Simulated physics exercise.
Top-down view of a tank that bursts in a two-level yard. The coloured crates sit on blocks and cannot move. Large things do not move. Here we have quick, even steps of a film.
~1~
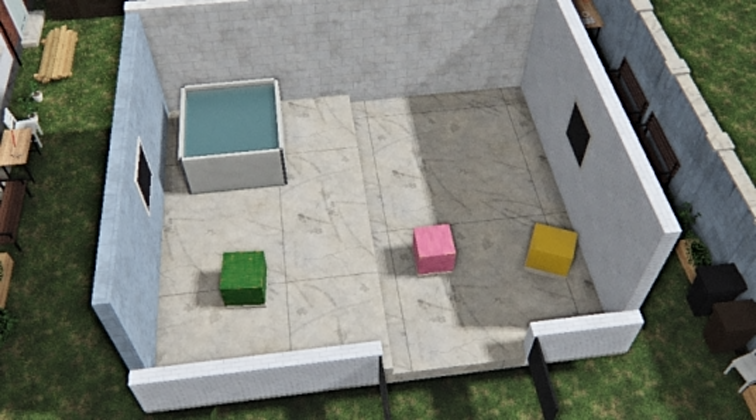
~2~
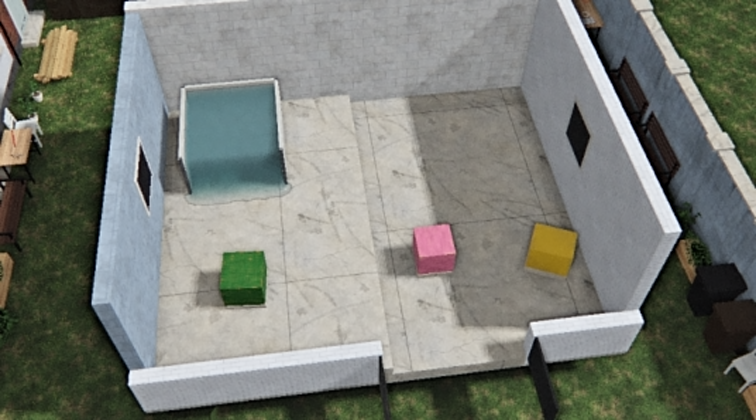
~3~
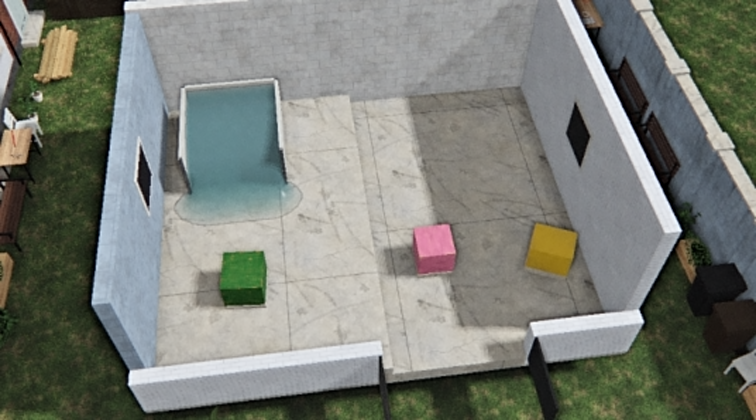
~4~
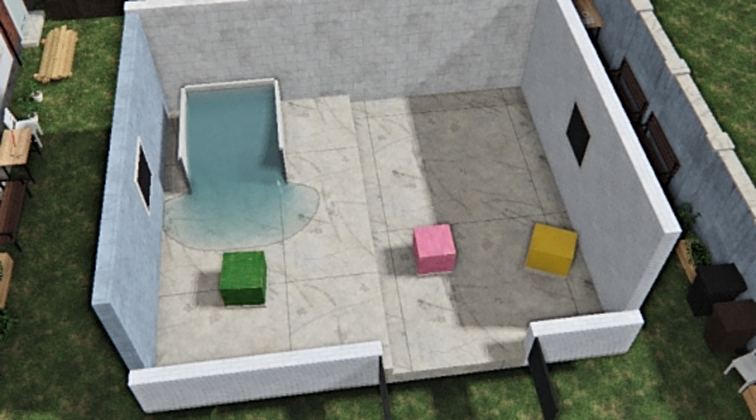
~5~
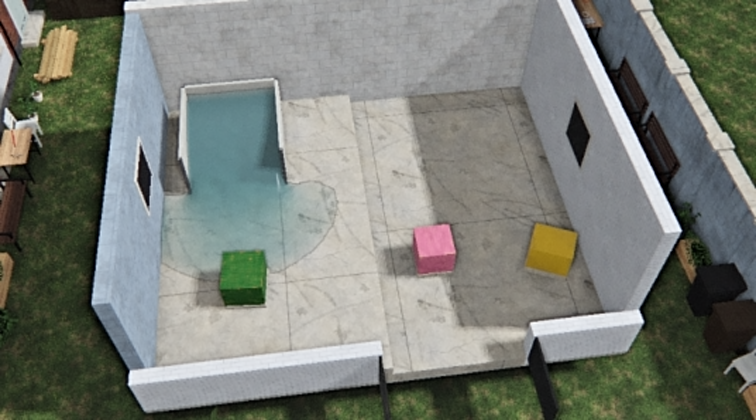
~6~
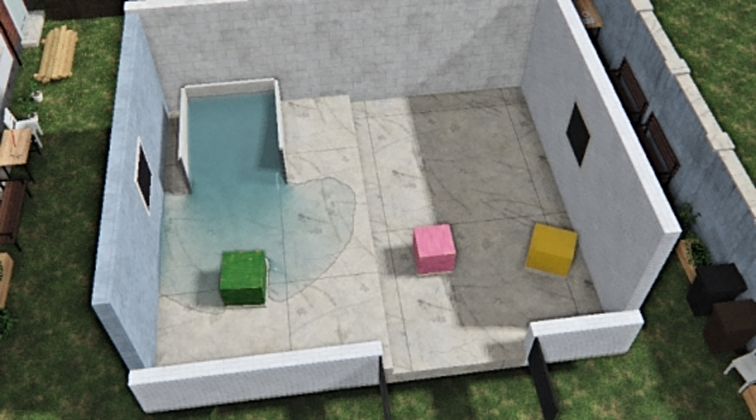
A walled yard with a pale stone floor on two levels, seen from high above by a still camera, holds an open tank of blue-green water at the back left. A green cube sits in front of the tank, with a pink cube and a yellow cube to the right. The tank's front opens and water pours out, fanning forward and rightward across the floor and around the green cube, while the cubes stay put.
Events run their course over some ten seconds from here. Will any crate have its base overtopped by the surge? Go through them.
In order: The yellow crate meets the water; the pink crate meets the water; the green crate meets the water.
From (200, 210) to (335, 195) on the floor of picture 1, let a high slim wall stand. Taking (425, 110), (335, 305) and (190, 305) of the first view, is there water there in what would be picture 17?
The first point comes out inundated, the next unwetted, the last inundated.
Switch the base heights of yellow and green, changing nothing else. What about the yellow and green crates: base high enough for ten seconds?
Yellow crate is reached, green crate is reached.
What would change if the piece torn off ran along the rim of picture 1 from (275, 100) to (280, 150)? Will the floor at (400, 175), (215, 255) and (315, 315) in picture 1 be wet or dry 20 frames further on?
Well, the first one's sodden, the second's left untouched, and the third's left untouched.
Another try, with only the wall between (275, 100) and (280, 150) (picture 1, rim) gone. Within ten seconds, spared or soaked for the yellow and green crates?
The yellow one is reached; the green one is untouched.
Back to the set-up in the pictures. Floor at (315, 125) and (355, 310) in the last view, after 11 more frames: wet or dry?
Taking the two points in turn, the first is spared and the second is waterlogged.
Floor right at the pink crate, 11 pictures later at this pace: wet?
For pink the answer is wetted.
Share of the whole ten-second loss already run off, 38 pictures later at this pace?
Near 65 in a hundred.
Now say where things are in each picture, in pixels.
The open tank at (231, 120) is whole and still, in the first frame.
The front is at (187, 196), out from the gap at (236, 178), in the second frame.
Water pours out at (237, 178) and has run to (180, 211), in the third frame.
The front is at (305, 221), out from the gap at (237, 180), in the fourth frame.
The front is at (203, 276), out from the gap at (237, 180), in the fifth frame.
The front is at (206, 308), out from the gap at (237, 180), in the sixth frame.
A moment on, water covers 35 % of the floor; the yellow crate not reached, the pink crate water round its plinth, the green crate water round its plinth.
Next, water covers 40 % of the floor; the yellow crate not reached, the pink crate water round its plinth, the green crate water round its plinth.
Then, water covers 50 % of the floor; the yellow crate water round its plinth, the pink crate water round its plinth, the green crate water round its plinth.
Later, water covers 85 % of the floor; the yellow crate water round its plinth, the pink crate water round its plinth, the green crate water round its plinth.
In the end, water covers 90 % of the floor; the yellow crate was topped, the pink crate was topped, the green crate was topped.
